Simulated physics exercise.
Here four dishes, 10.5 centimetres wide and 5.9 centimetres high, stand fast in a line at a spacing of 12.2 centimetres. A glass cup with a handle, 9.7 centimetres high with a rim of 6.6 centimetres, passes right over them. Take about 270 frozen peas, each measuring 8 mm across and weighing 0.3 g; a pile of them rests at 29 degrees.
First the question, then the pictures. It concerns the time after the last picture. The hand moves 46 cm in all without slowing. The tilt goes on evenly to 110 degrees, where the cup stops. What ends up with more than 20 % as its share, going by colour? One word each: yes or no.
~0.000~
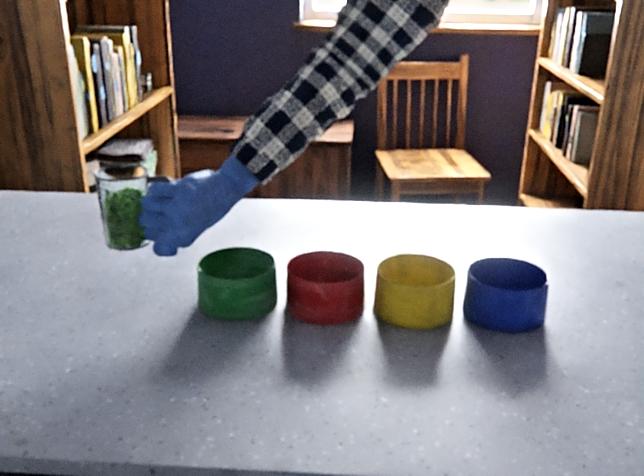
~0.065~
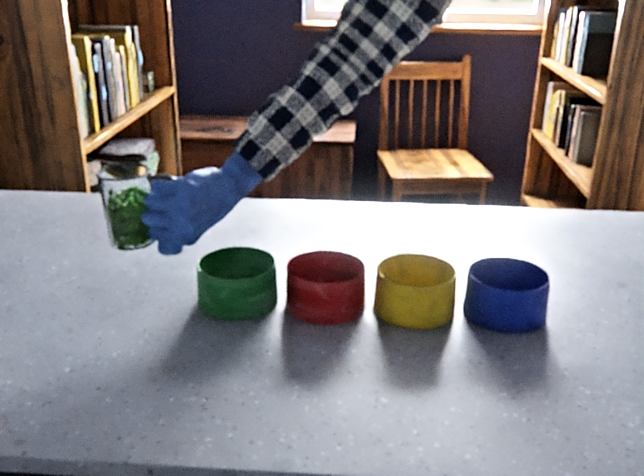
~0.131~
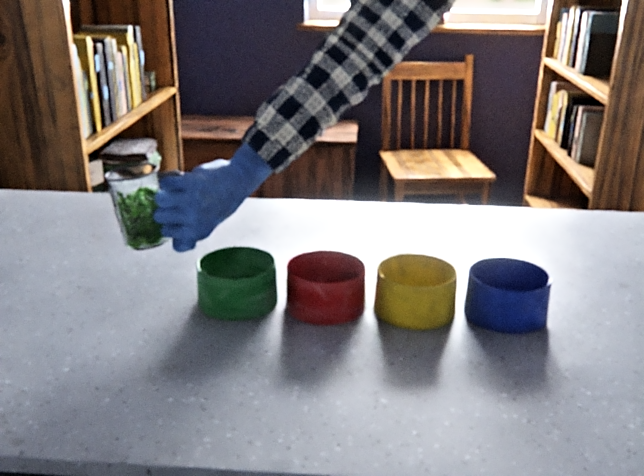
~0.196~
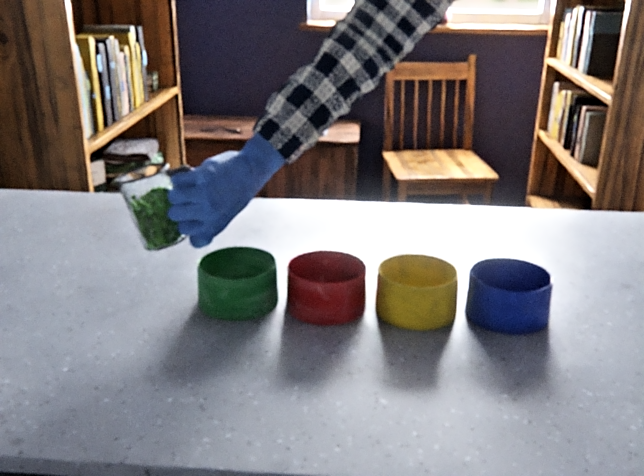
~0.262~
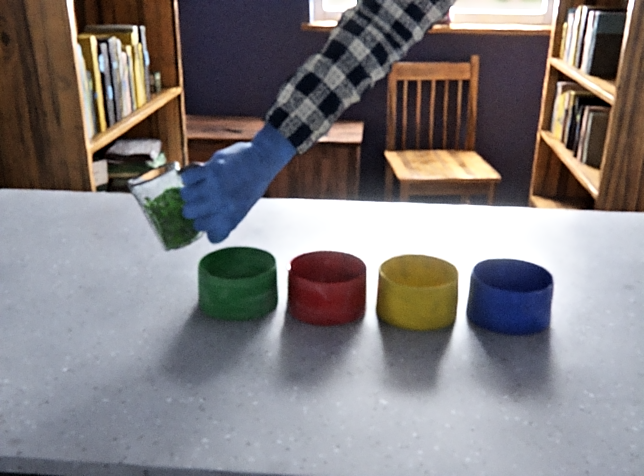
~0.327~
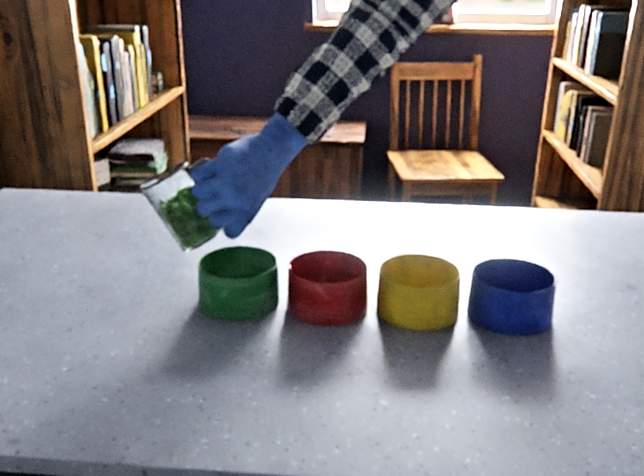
Red dish: Yes; blue dish: No; green dish: No; yellow dish: Yes; counter: No.
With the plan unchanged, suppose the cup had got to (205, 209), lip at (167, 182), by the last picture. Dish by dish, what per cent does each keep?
Red 0; blue 0; green 0; yellow 100.
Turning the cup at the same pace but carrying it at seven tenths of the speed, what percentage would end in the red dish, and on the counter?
Result - red dish: 40; counter: 10.
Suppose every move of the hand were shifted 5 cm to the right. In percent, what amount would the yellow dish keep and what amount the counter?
Then the yellow dish would get 50 and the counter 30.
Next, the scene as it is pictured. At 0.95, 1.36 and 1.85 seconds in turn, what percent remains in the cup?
Series: 100 / 50 / 5 per cent.
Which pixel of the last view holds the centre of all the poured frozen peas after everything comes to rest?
I'd say roughly (367, 301).
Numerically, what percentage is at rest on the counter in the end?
The figure is about 10 percent.
After 0.95 s, tilt 92 degrees; cup holds 100 %.
After 1.36 s, tilt 110 degrees; cup holds 50 %, red 45 %.
Then, at 1.85 s, tilt 110 degrees; cup holds 5 %, red 45 %, yellow 35 %.
By 2.5 s all is still; red 45 %, blue 0 %, green 0 %, yellow 40 %, counter 10 %.
